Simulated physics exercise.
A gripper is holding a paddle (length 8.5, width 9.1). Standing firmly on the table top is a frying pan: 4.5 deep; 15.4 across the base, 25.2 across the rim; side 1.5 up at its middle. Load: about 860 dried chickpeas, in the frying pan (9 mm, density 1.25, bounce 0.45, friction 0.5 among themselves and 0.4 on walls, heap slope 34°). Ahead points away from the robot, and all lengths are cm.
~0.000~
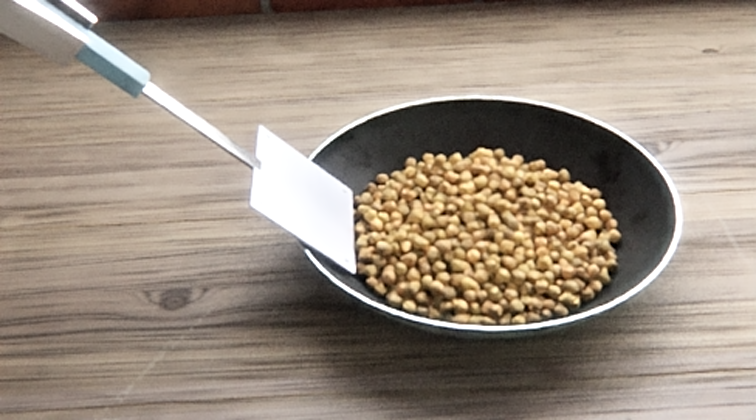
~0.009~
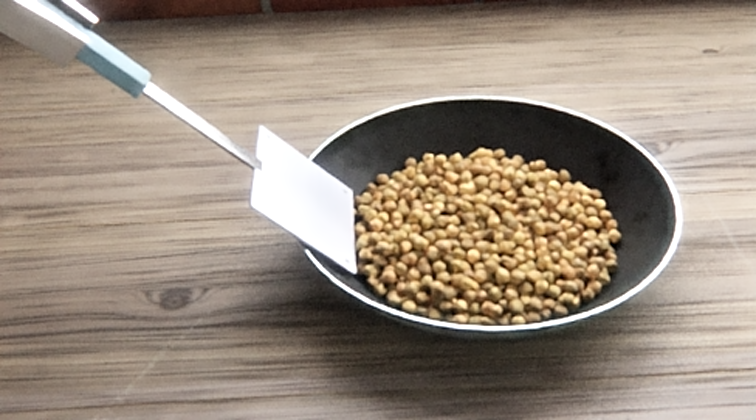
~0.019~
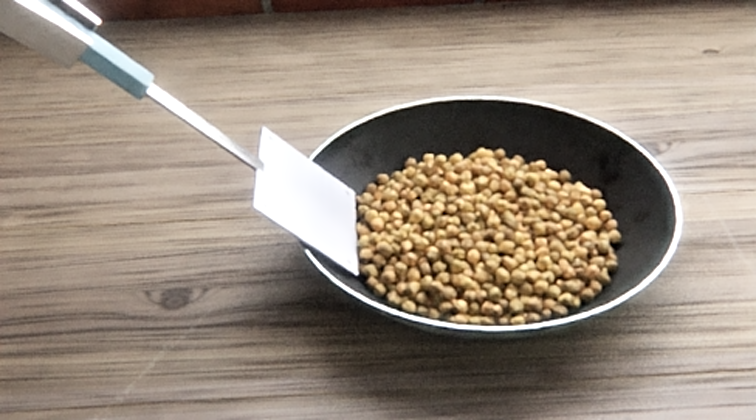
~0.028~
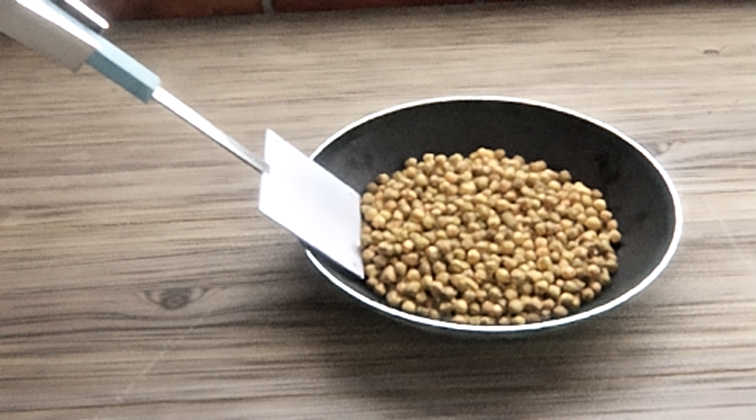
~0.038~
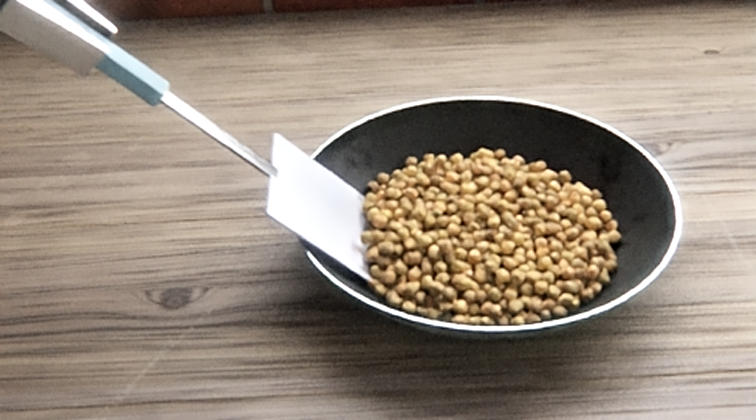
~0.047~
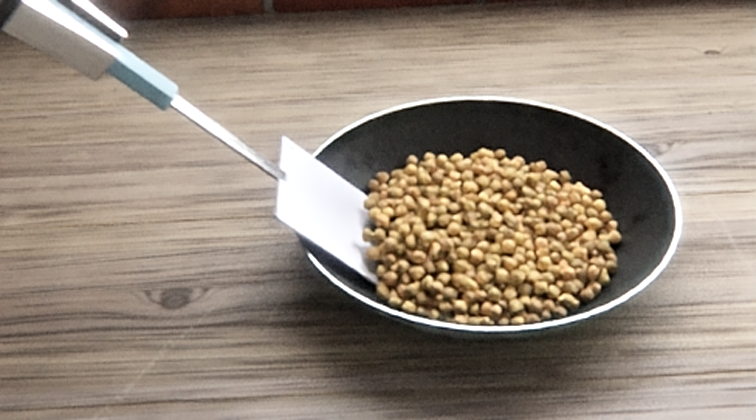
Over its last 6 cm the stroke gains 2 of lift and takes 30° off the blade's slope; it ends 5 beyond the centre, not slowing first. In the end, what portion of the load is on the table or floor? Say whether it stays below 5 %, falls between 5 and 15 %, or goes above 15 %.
It stays below 5 %.
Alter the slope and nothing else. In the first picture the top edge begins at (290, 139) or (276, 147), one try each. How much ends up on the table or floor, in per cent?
Close to 0 and 0 percent respectively.
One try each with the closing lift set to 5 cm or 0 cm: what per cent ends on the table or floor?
Close to 0 and 0 percent respectively.
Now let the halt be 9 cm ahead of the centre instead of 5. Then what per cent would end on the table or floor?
In that case around 15 per cent.
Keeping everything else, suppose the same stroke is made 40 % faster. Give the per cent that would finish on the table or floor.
Estimated share: Some 0 %.
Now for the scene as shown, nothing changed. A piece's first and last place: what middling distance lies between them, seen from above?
The value is roughly 3 cm.
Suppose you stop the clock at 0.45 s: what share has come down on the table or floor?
Some 0 per cent of the load.
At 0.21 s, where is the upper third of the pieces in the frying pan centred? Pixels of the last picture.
Near (522, 208).
By 0.13 s, sloping 45°, highest piece 4 above the table; 859 in the frying pan.
By 0.21 s, sloping 32°, highest piece 5 above the table; 859 in the frying pan.
By 0.45 s, sloping 15°, highest piece 5 above the table; 859 in the frying pan.
By 1.50 s, sloping 15°, highest piece 5 above the table; 859 in the frying pan.
Final count, 859 in the frying pan. That is 0 % on the table or floor.
